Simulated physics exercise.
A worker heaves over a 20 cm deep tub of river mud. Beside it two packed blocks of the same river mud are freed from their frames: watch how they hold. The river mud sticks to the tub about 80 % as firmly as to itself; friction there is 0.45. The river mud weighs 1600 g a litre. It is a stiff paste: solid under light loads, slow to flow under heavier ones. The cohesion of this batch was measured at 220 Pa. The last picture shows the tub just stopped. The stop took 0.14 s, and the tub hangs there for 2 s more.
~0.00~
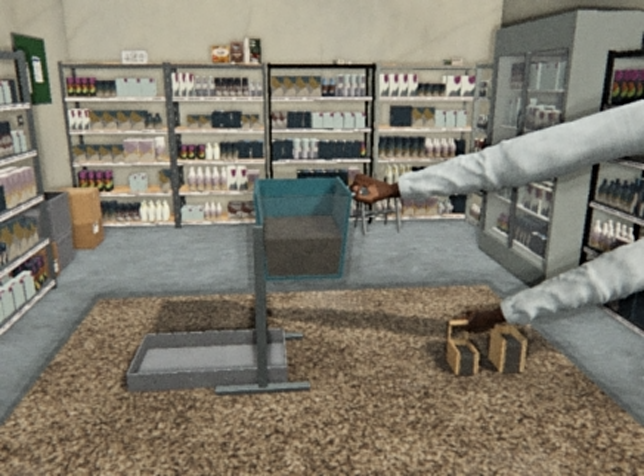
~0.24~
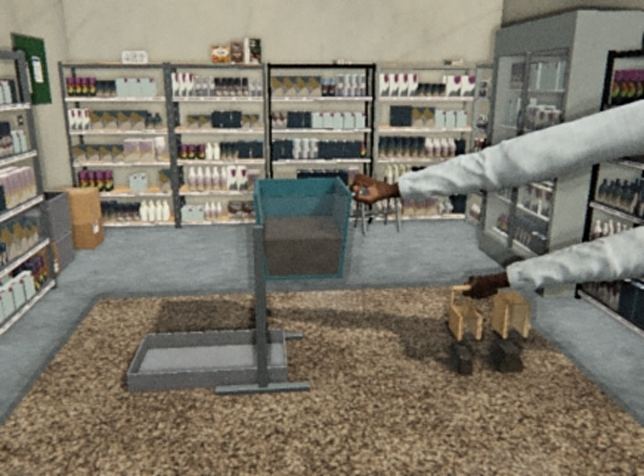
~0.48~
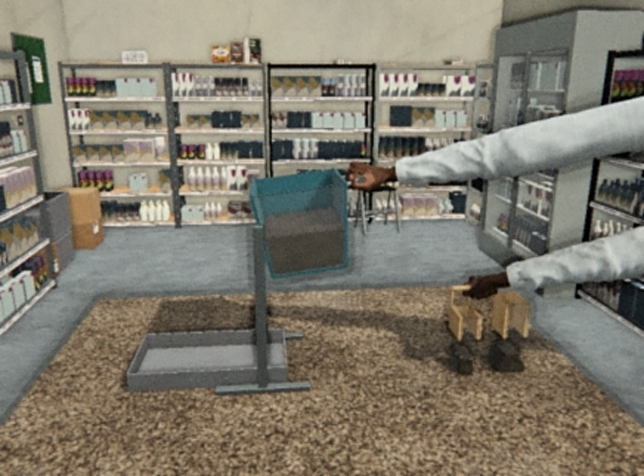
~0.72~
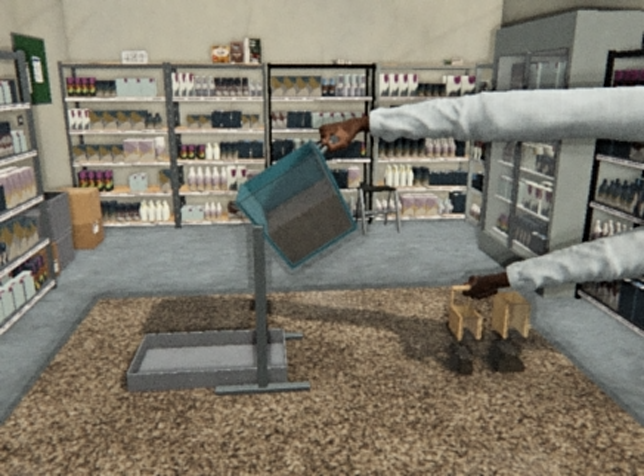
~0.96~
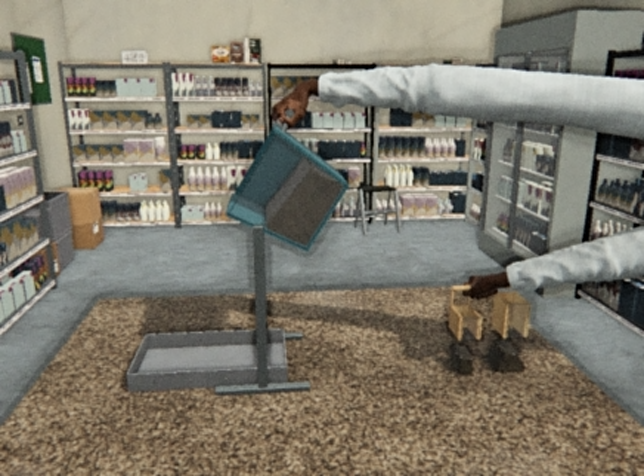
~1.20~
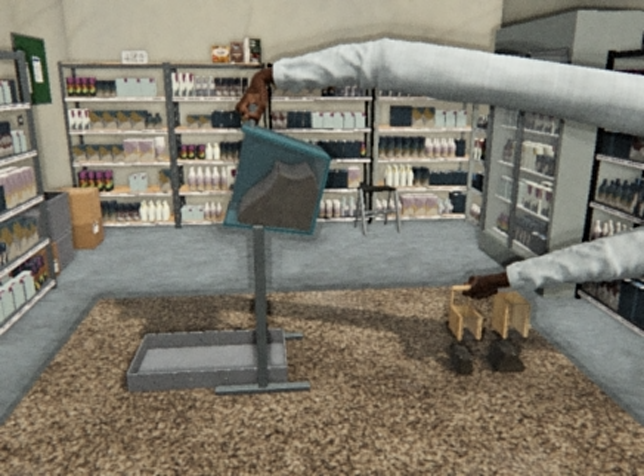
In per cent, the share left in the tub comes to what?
About 99 %.
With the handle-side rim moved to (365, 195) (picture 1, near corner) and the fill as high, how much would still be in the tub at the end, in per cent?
Then about 75 %.
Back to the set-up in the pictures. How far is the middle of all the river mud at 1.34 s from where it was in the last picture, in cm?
Some 2 cm.
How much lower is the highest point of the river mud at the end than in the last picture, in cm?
Roughly 3 cm.
By 1.34 s, the tub is at 76 degrees and holds 100 %.
By 1.51 s, the tub is at 76 degrees and holds 99 %.
By 1.68 s, the tub is at 76 degrees and holds 99 %.
By 1.85 s, the tub is at 76 degrees and holds 99 %.
By 3.20 s, at the end, the tub is at 76 degrees and holds 99 %.
